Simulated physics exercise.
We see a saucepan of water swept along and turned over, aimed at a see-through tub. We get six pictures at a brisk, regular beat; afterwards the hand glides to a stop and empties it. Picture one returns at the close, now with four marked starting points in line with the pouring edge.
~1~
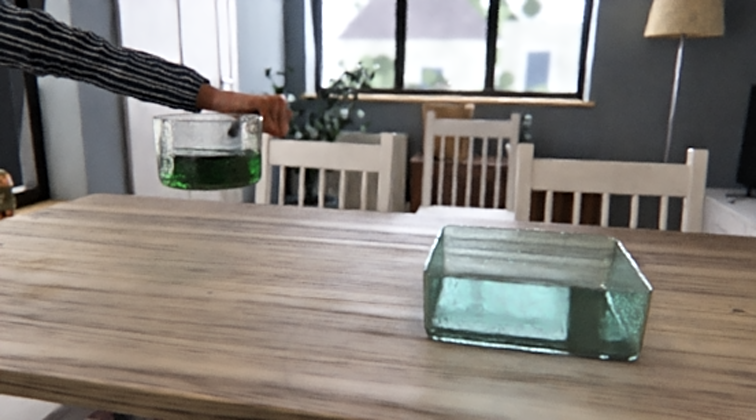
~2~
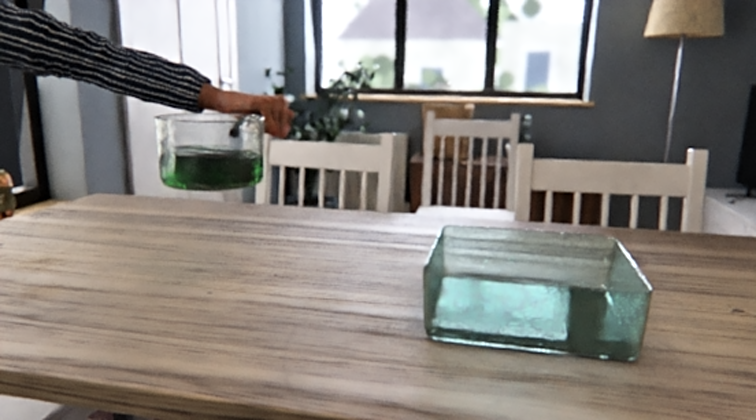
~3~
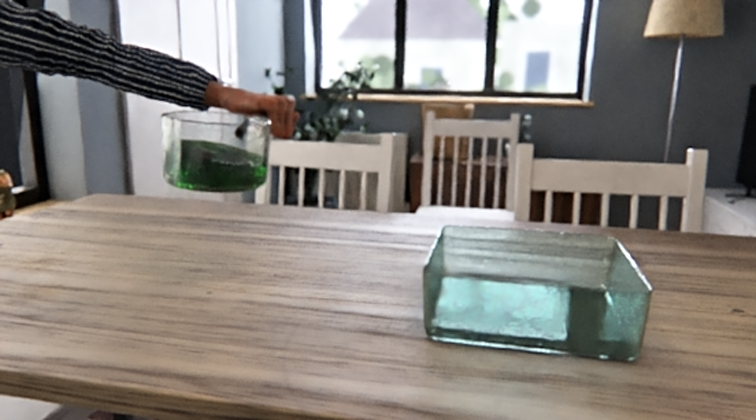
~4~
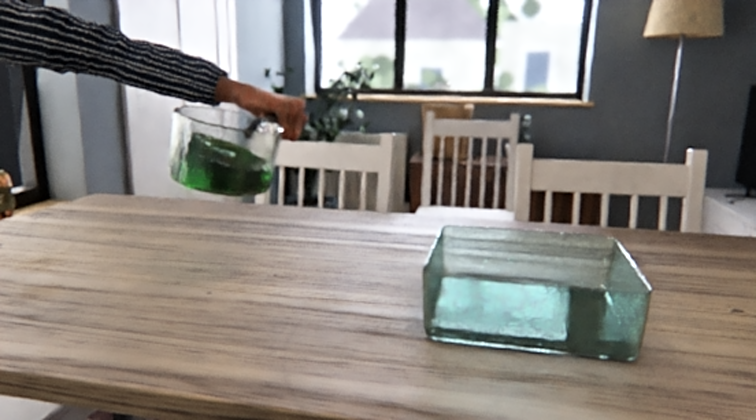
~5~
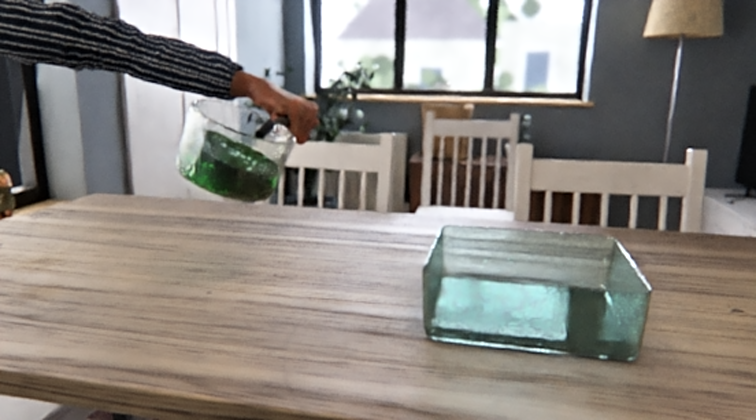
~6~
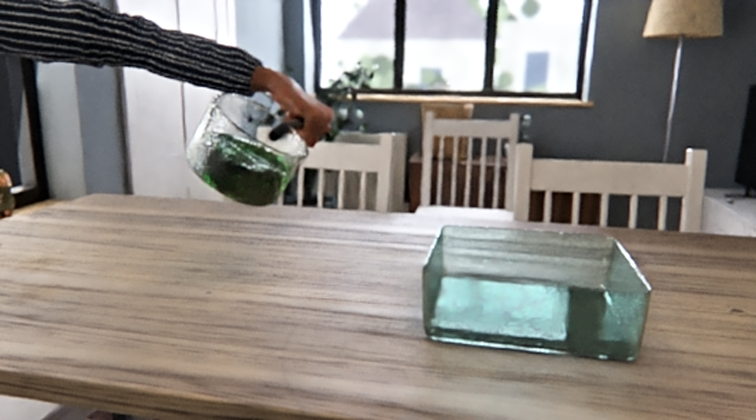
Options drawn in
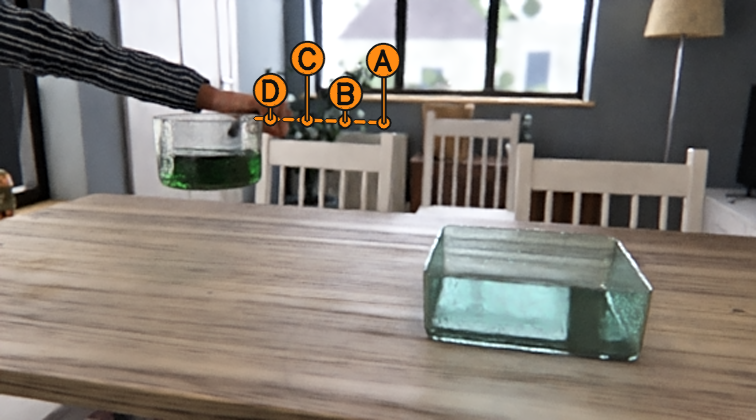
A hand at the end of a dark striped sleeve holds a clear glass pan of green liquid at the upper left, first level, then shifting slightly right and tilting steadily rightward as the liquid slants inside. Below, a see-through greenish rectangular tub rests on the right of a wooden table. The still camera faces a dining room with pale chairs, a window and a lamp.
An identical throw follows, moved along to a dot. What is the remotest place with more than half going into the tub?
Choose C.
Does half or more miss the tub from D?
Yes, that goes wrong.
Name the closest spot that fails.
Here it is spot D.
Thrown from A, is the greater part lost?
No, not at all.
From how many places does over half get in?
Three of them.
In orange, A at (383, 122); B at (345, 121); C at (307, 120); D at (270, 118).
With A, about 74 % lands in the tub, 4 % falls short and 22 % goes beside or beyond.
With B, about 70 % lands in the tub, 4 % falls short and 27 % goes beside or beyond.
With C, about 66 % lands in the tub, 16 % falls short and 18 % goes beside or beyond.
With D, about 12 % lands in the tub, 85 % falls short and 3 % goes beside or beyond.
